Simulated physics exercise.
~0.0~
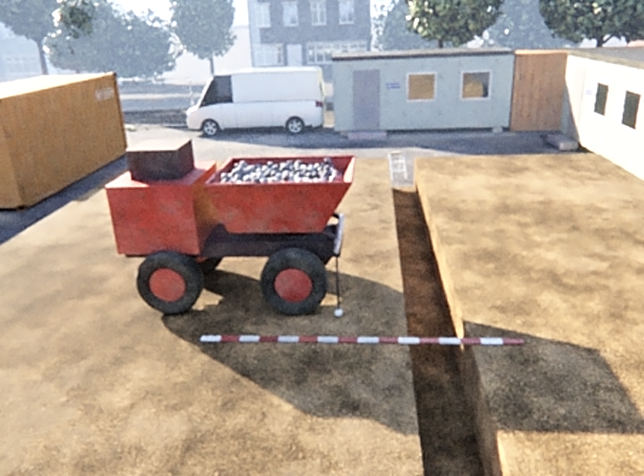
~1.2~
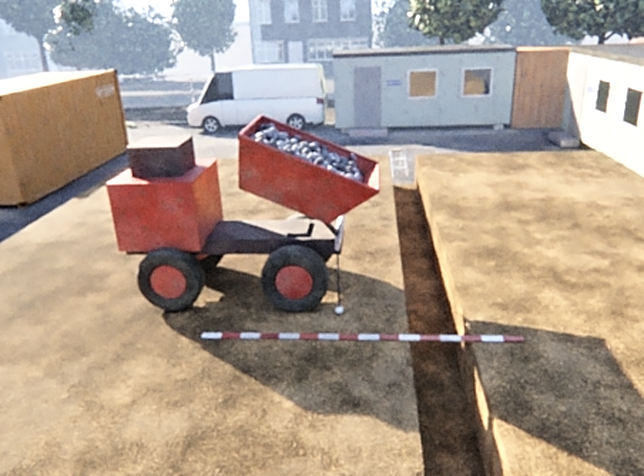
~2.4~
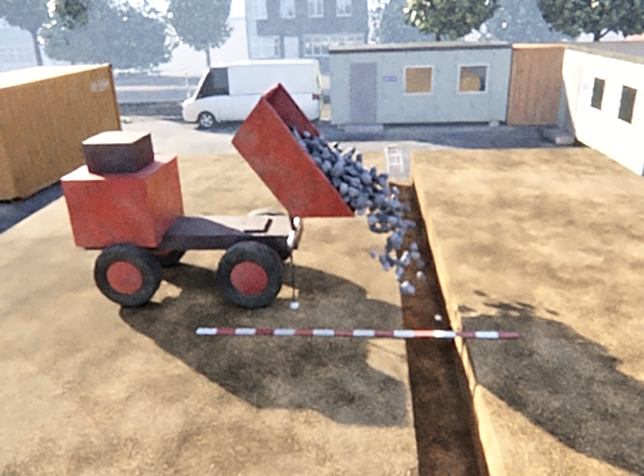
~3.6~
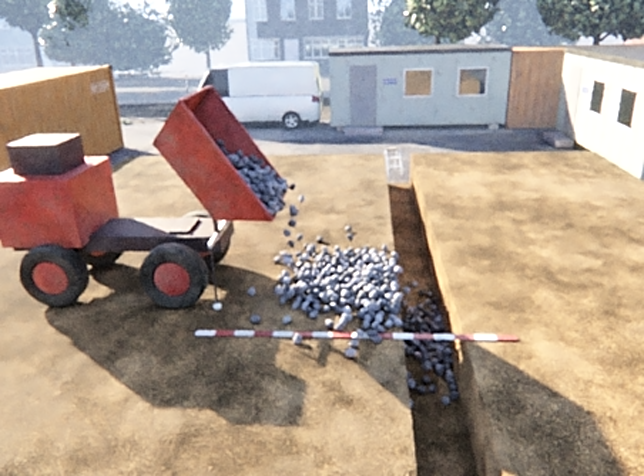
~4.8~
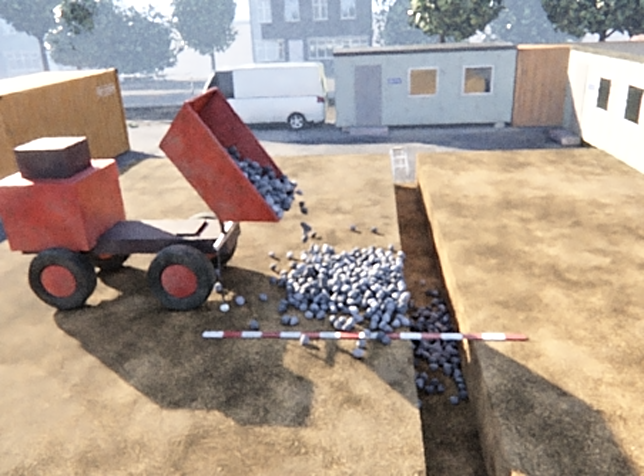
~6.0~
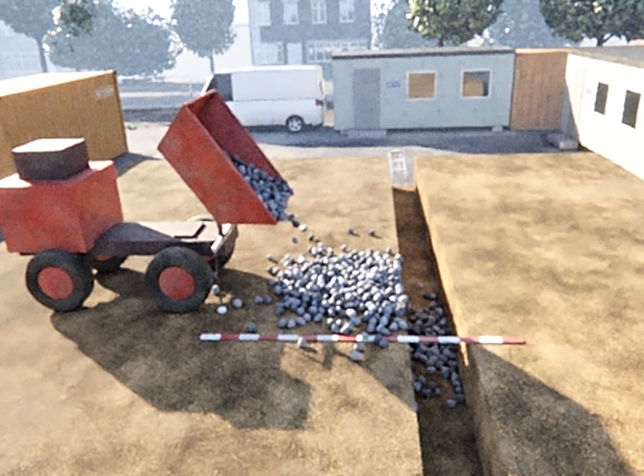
A red dumper loaded with smooth grey stones stands on bare ground before a narrow trench, with a red and white banded pole across the front and a white van and cabins behind. Its skip tips up and forward to the right, lifting the load. As the skip steepens, the machine draws back to the left and stones pour over the lip. Most of those that fall land in a heap short of the trench, while a smaller share drops into it. At the end the dumper stands still, its skip steeply raised with many stones still inside.
